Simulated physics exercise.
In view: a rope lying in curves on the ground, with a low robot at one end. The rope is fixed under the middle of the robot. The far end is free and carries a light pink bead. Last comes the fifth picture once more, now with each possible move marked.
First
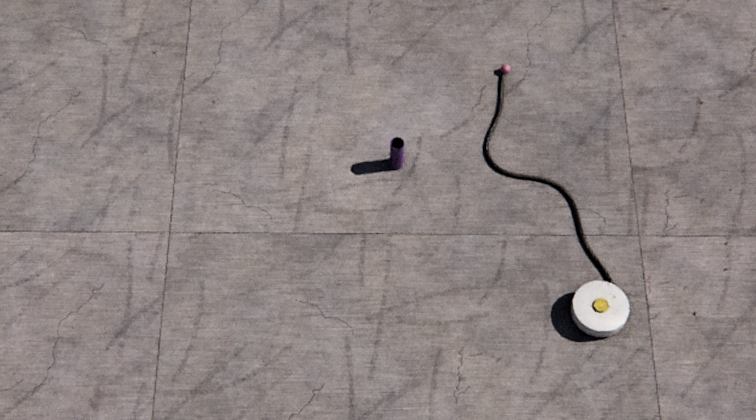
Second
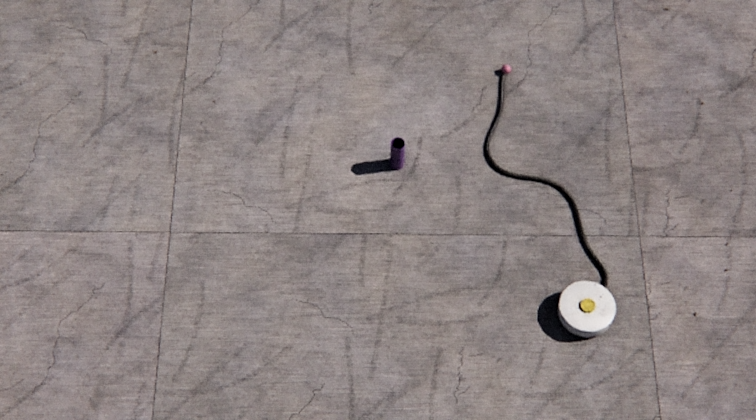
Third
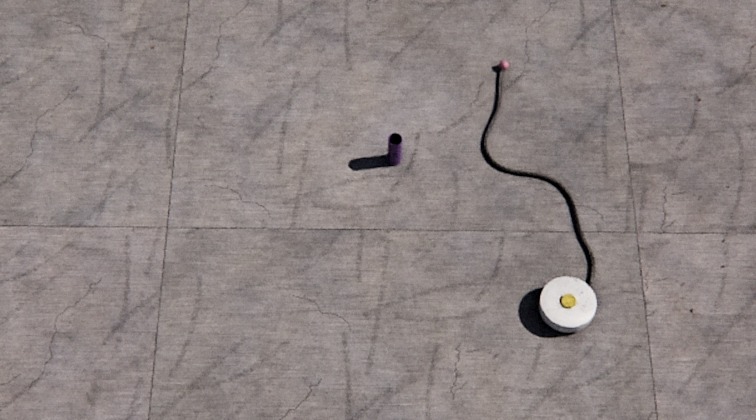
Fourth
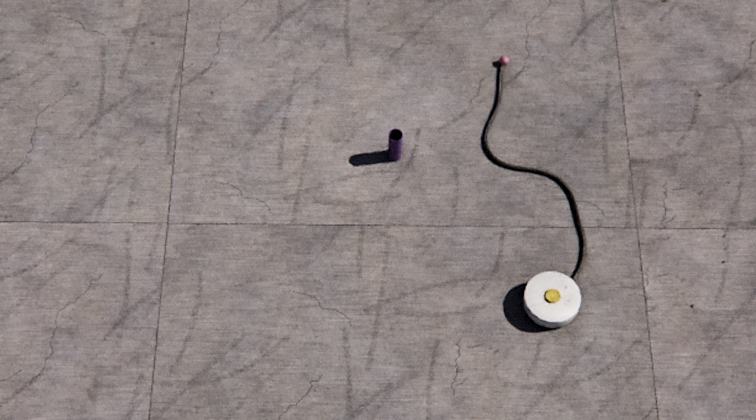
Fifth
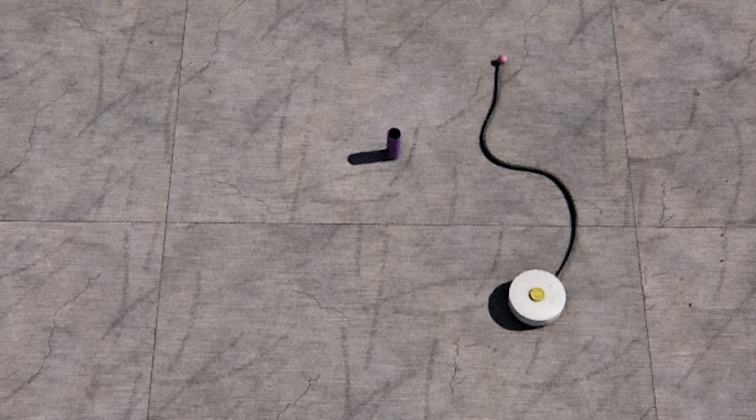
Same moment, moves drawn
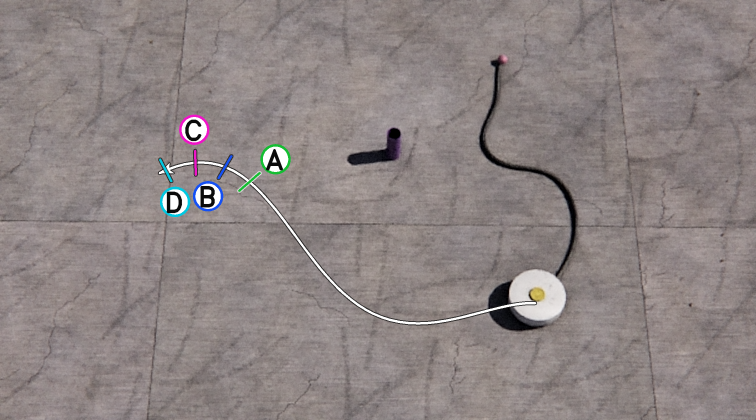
A low, round white robot with a yellow center slides a short way left across gray paving, drawing the near end of a curved dark rope with it, while the pink-beaded far end and a purple post stay put.
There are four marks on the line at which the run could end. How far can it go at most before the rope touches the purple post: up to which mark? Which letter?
The farthest safe stop is B.
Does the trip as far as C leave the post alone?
No.
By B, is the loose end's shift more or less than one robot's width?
Less.
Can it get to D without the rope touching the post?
No.
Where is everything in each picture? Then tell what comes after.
In the first frame, free end (505, 69); purple post (397, 154); robot (600, 310).
In the second frame, robot (586, 310); purple post (397, 154).
In the third frame, robot (567, 305); purple post (395, 150).
In the fourth frame, robot (552, 300); purple post (395, 145).
In the fifth frame, robot (536, 299); purple post (394, 144); free end (503, 60).
On the marked copy, A at (249, 182); B at (225, 167); C at (195, 163); D at (166, 170); the route from (535, 303) via (320, 268) to (160, 173).
Following B. Soon after the start, robot (398, 317), middle of the rope (503, 199), free end (503, 60).
Later, robot (298, 236), middle of the rope (465, 198), free end (502, 62).
In the end, robot (224, 162), middle of the rope (401, 169), free end (500, 70); nothing has been touched.
As for the rest, A is safe but short; C brings the rope against the post; D brings the rope against the post.
